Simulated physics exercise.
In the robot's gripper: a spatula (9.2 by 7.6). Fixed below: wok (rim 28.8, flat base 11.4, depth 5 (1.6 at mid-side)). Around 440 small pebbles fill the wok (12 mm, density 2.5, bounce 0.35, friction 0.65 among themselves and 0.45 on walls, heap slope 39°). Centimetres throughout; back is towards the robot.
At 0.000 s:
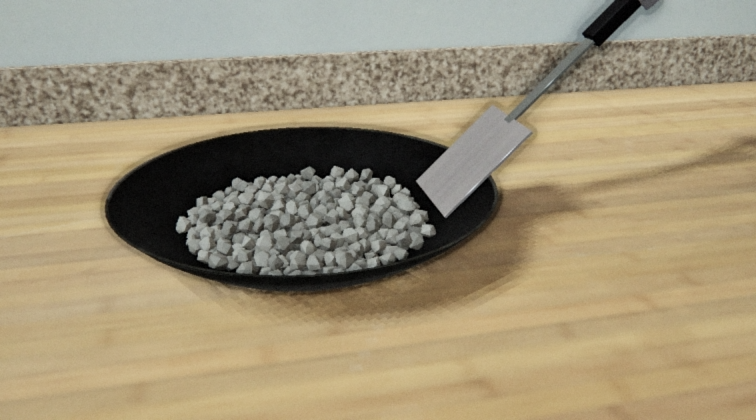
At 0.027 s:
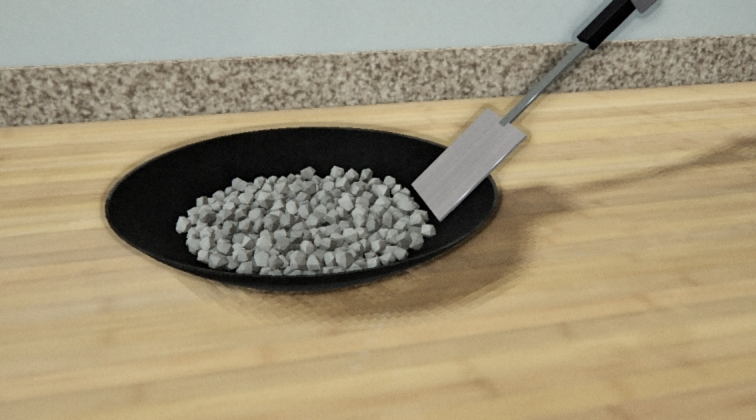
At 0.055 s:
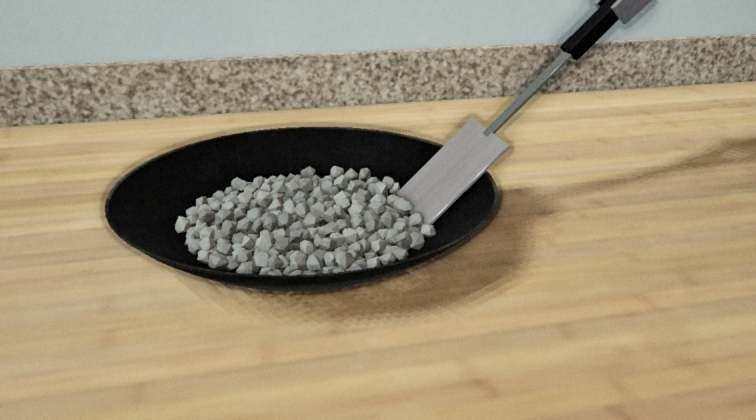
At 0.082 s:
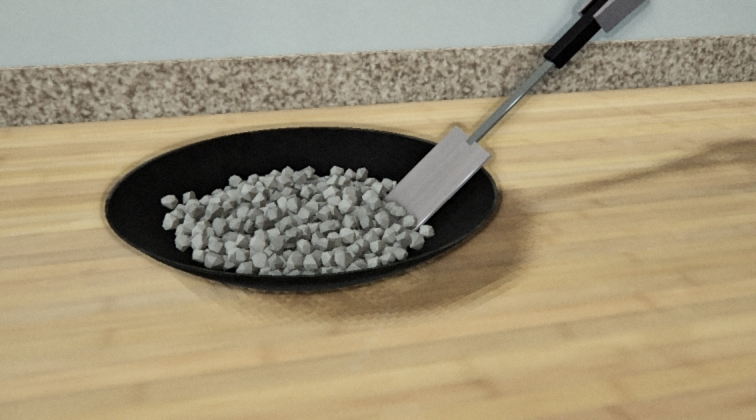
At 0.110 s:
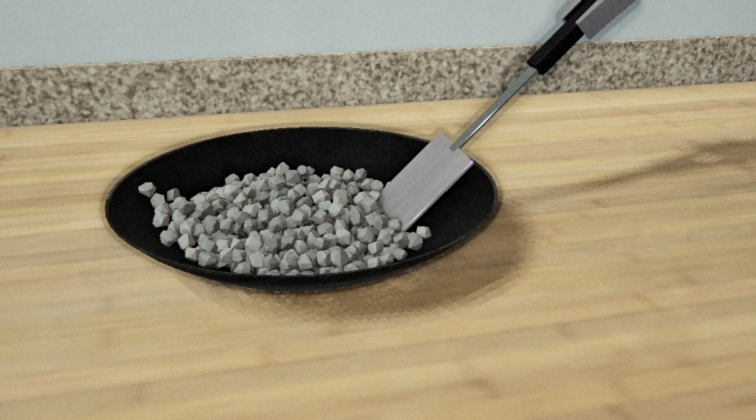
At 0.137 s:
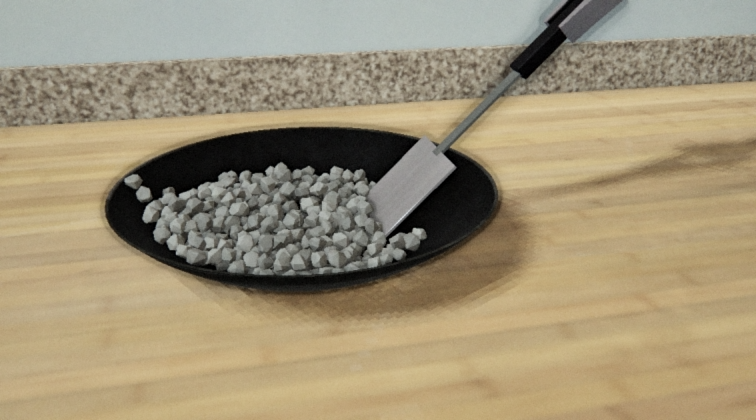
Metal spatula lowering into a black wok of small grey pebbles, then pushing them leftward across the pan on a wooden counter.
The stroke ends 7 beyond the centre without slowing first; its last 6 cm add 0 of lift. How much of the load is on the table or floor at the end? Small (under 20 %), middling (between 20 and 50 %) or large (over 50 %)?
A small share, under 20 %, ends on the table or floor.
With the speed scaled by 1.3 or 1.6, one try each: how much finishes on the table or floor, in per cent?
Some 15 and 20 per cent.
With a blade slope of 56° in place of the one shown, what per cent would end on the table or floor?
Then about 10 per cent.
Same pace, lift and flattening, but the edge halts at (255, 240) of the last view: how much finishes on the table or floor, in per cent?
About 5 per cent.
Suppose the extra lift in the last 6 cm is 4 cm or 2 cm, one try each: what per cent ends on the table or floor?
About 5 and 15 per cent.
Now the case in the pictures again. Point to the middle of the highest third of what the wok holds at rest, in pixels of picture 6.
At about (169, 203).
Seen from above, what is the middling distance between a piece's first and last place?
About 7 cm.
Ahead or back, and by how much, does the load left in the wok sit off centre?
Roughly 6.0 cm ahead.
After 0.22 s, sloping 44°, highest piece 6 above the table; 439 in the wok.
After 0.30 s, sloping 44°, highest piece 7 above the table; 437 in the wok, 2 on the blade or in flight.
After 0.54 s, sloping 44°, highest piece 7 above the table; 393 in the wok, 43 on the table or floor, 3 on the blade or in flight.
After 1.59 s, sloping 44°, highest piece 7 above the table; 392 in the wok, 47 on the table or floor.
In the end, 392 in the wok, 47 on the table or floor. That is 11 % on the table or floor.
